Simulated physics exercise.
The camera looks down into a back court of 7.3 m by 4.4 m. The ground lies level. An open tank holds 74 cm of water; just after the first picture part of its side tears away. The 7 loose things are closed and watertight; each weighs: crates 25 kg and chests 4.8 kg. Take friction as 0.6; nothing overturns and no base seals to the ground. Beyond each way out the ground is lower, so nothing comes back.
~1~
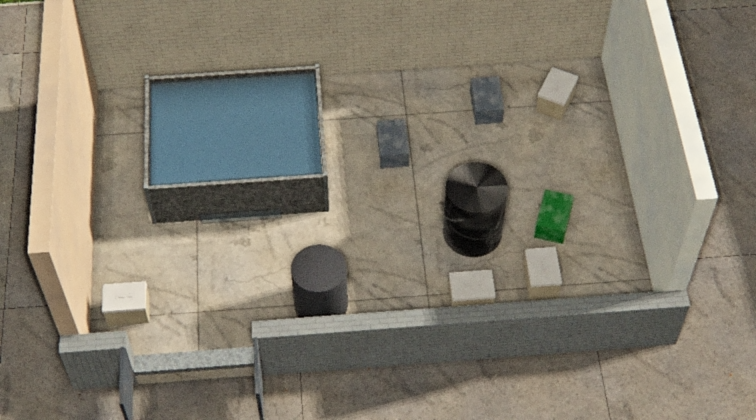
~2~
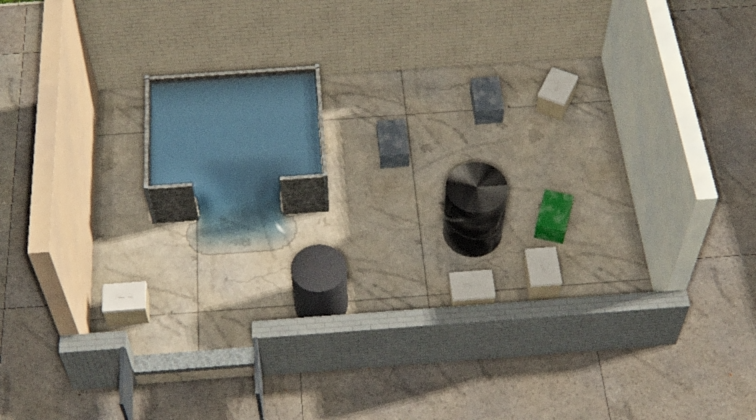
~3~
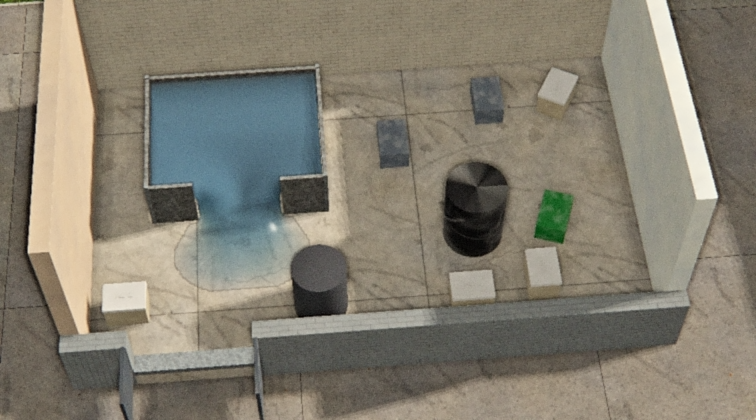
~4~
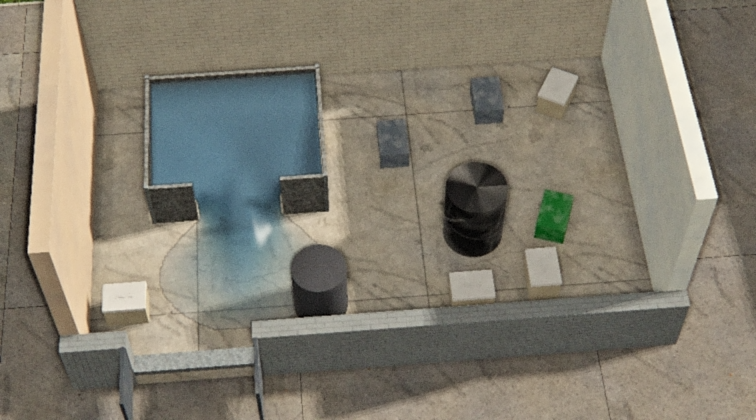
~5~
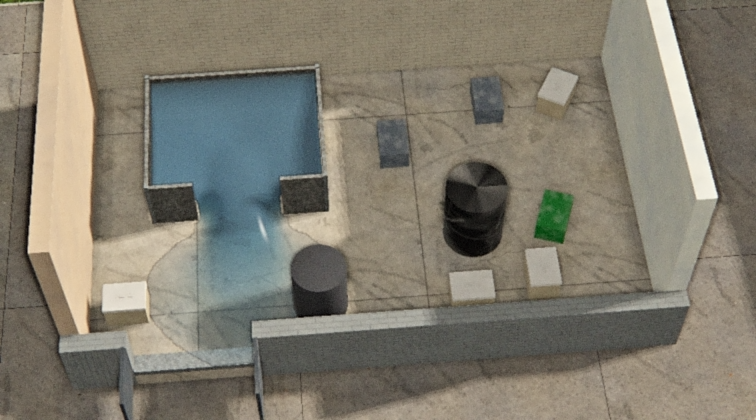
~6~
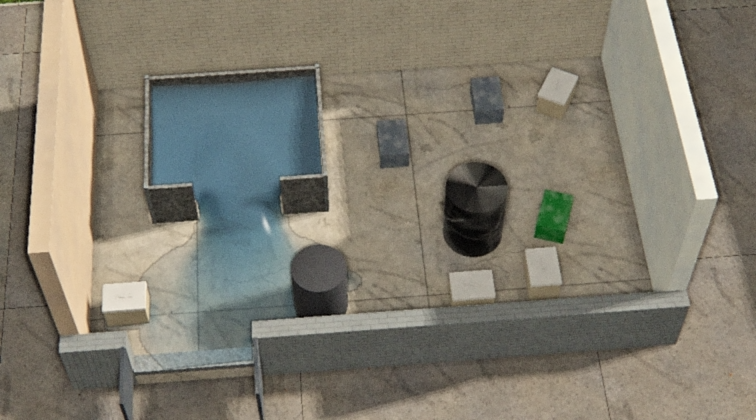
The footage shows a walled court with a water tank, scattered blocks and dark cylinders; part of the tank's near side opens, and water spreads across the floor to the gap in the front wall, while the blocks stay put.
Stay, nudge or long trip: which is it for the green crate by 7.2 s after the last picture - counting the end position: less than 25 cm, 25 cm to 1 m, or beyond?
Green crate stays put.
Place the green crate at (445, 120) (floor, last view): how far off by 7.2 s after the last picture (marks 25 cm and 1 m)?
It stays put.
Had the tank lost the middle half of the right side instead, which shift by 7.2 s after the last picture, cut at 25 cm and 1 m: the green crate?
In that case the green crate gets carried off.
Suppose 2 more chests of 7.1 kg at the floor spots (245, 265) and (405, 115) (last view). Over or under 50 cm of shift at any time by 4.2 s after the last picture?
In turn: Over, less.
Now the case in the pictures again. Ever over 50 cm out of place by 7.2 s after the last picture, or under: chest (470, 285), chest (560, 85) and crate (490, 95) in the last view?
In that order: Over, past it, under.
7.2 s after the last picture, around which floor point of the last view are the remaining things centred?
Near (463, 145).
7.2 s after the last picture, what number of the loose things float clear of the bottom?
4 of them.
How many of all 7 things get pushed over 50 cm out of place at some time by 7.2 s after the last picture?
I count 4.
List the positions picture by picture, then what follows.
The first frame shows the green crate at (555, 210), on the bottom; 4.1 m2 under water; 0 of 7 have shifted.
The second frame shows the green crate at (555, 210) rests on the ground; water covers 4.8 m2; 0 of 7 have shifted.
The third frame shows the green crate at (555, 210), on the bottom; water covers 5.8 m2; 0 of 7 have shifted.
The fourth frame shows the green crate at (555, 210), on the bottom; water covers 7.0 m2; 0 of 7 have shifted.
The fifth frame shows the green crate at (555, 210) rests on the ground; water covers 8.0 m2; 0 of 7 have shifted.
The sixth frame shows the green crate at (555, 210), on the bottom; water covers 8.4 m2; 0 of 7 have shifted.
Then, 0.9 s after the last picture the green crate is near (555, 210), 0.0 m from its start, aground; 0 of 7 are out; 1 afloat.
Then, 2.8 s after the last picture the green crate is near (555, 210), 0.0 m from its start, aground; 0 of 7 are out; 3 afloat.
Then, 4.8 s after the last picture the green crate is near (555, 210), 0.0 m from its start, aground; 0 of 7 are out; 3 afloat.
Then, 7.2 s after the last picture the green crate is near (555, 210), 0.0 m from its start, aground; 0 of 7 are out; 4 afloat.
